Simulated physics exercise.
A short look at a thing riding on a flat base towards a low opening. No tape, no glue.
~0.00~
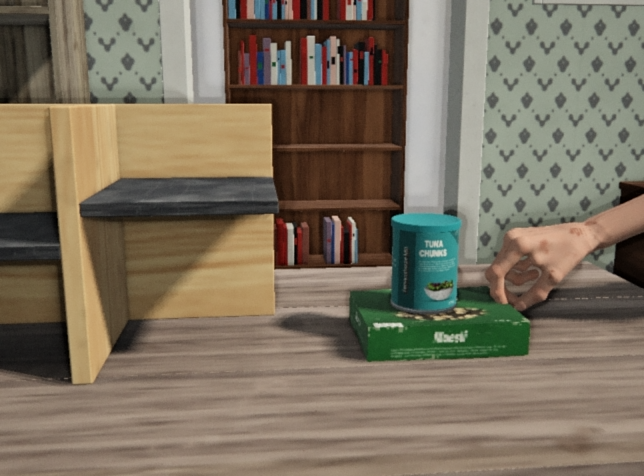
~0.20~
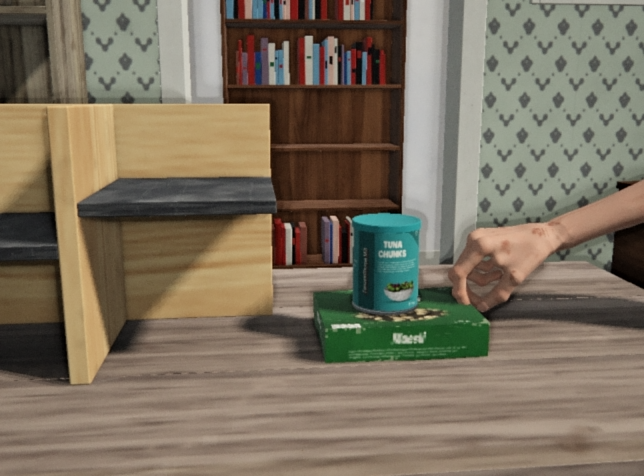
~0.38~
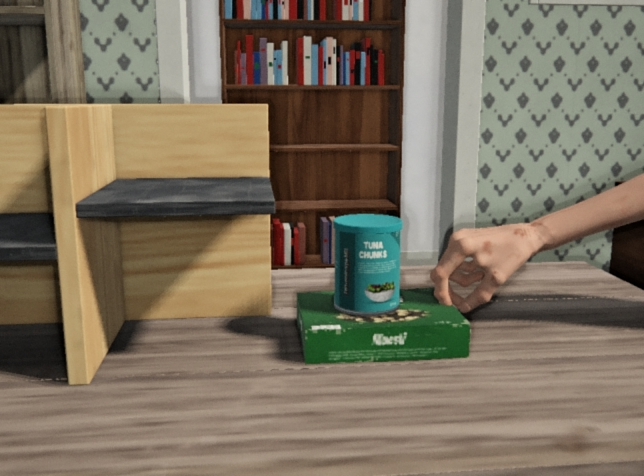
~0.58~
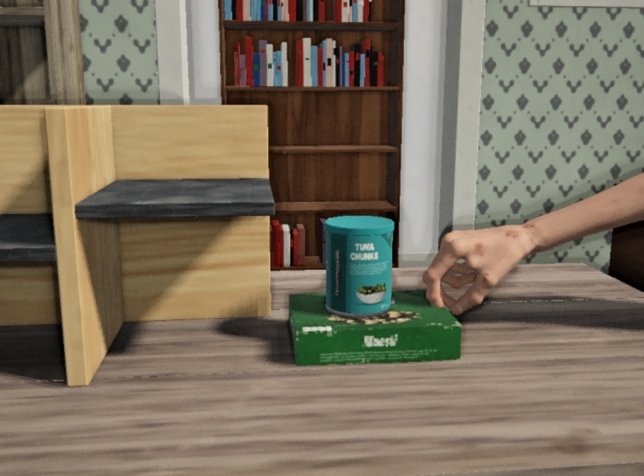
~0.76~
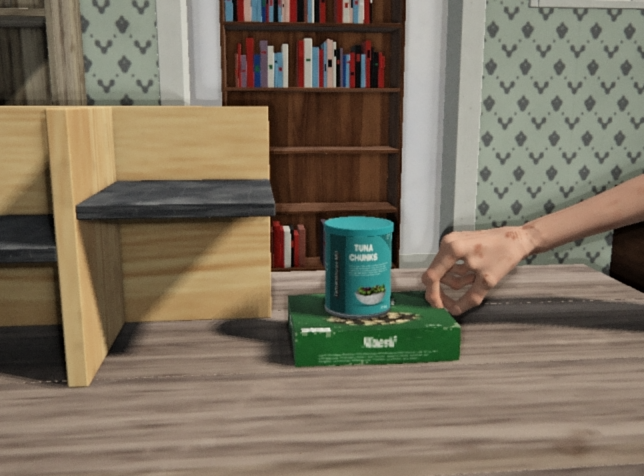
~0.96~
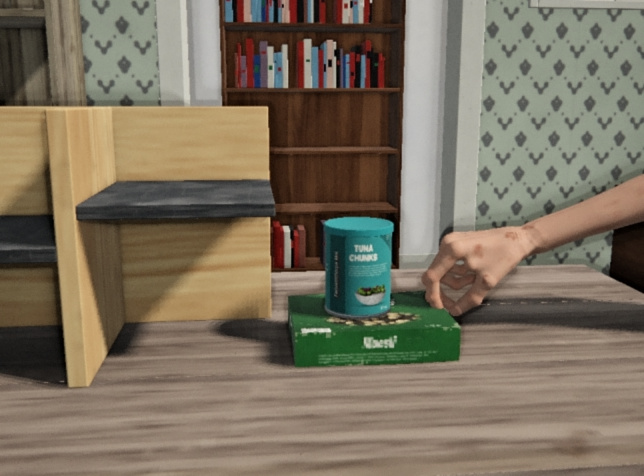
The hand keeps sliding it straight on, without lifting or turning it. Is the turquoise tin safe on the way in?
In the end the turquoise tin rides in untouched.
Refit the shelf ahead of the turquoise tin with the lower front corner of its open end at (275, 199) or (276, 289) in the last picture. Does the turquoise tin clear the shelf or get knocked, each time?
One after another: It rides in untouched; strikes the shelf.
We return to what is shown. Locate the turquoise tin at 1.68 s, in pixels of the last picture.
Roughly at (316, 268).
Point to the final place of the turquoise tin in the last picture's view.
Around (184, 272).
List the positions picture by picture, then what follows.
The first frame shows hand sliding it forward; turquoise tin (425, 262); green packet (433, 321).
The second frame shows hand sliding it forward; turquoise tin (386, 263); shelf (94, 231).
The third frame shows hand sliding it forward; turquoise tin (367, 264); green packet (376, 323).
The fourth frame shows hand sliding it forward; turquoise tin (359, 265); shelf (92, 232).
The fifth frame shows hand sliding it forward; turquoise tin (358, 266); green packet (368, 326).
The sixth frame shows hand sliding it forward; turquoise tin (358, 267); shelf (93, 234).
By 1.68 s, turquoise tin riding along near (316, 269).
By 2.28 s, turquoise tin riding along near (261, 270).
By 2.78 s, turquoise tin riding along near (214, 271).
When it is over (3.5 s), the turquoise tin passes below, near (184, 272).
